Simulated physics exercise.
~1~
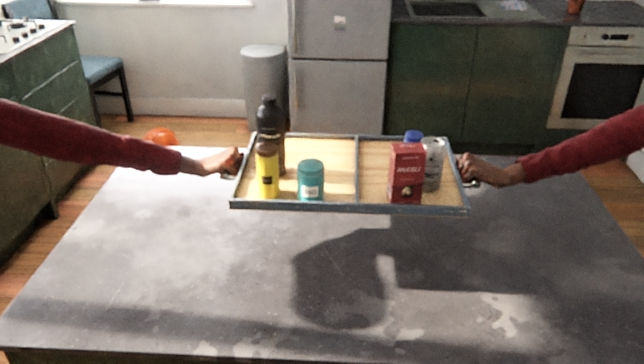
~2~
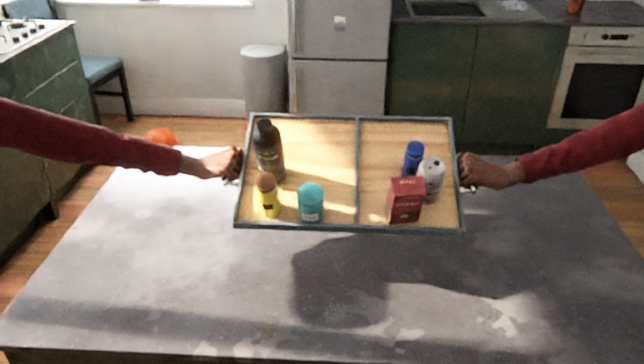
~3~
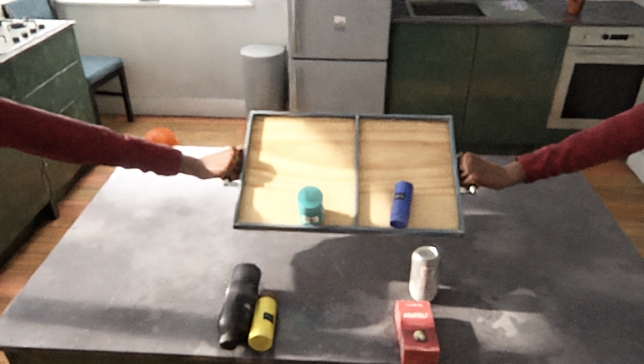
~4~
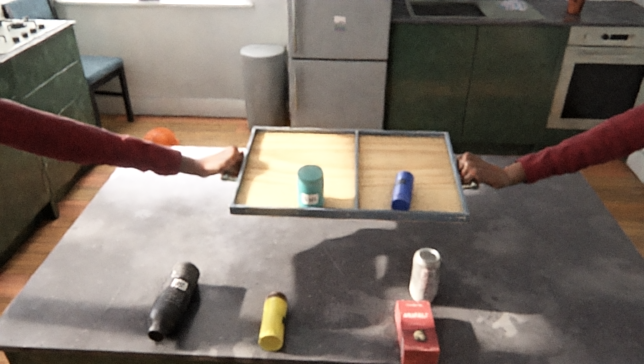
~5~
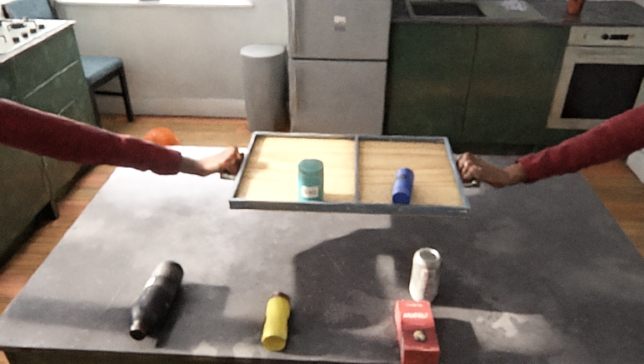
The video shows two hands tipping a divided tray of containers toward the viewer, sending a black bottle, yellow shaker, red carton and white can onto the table, then levelling it with the turquoise jar still upright and the blue shaker toppled on it.
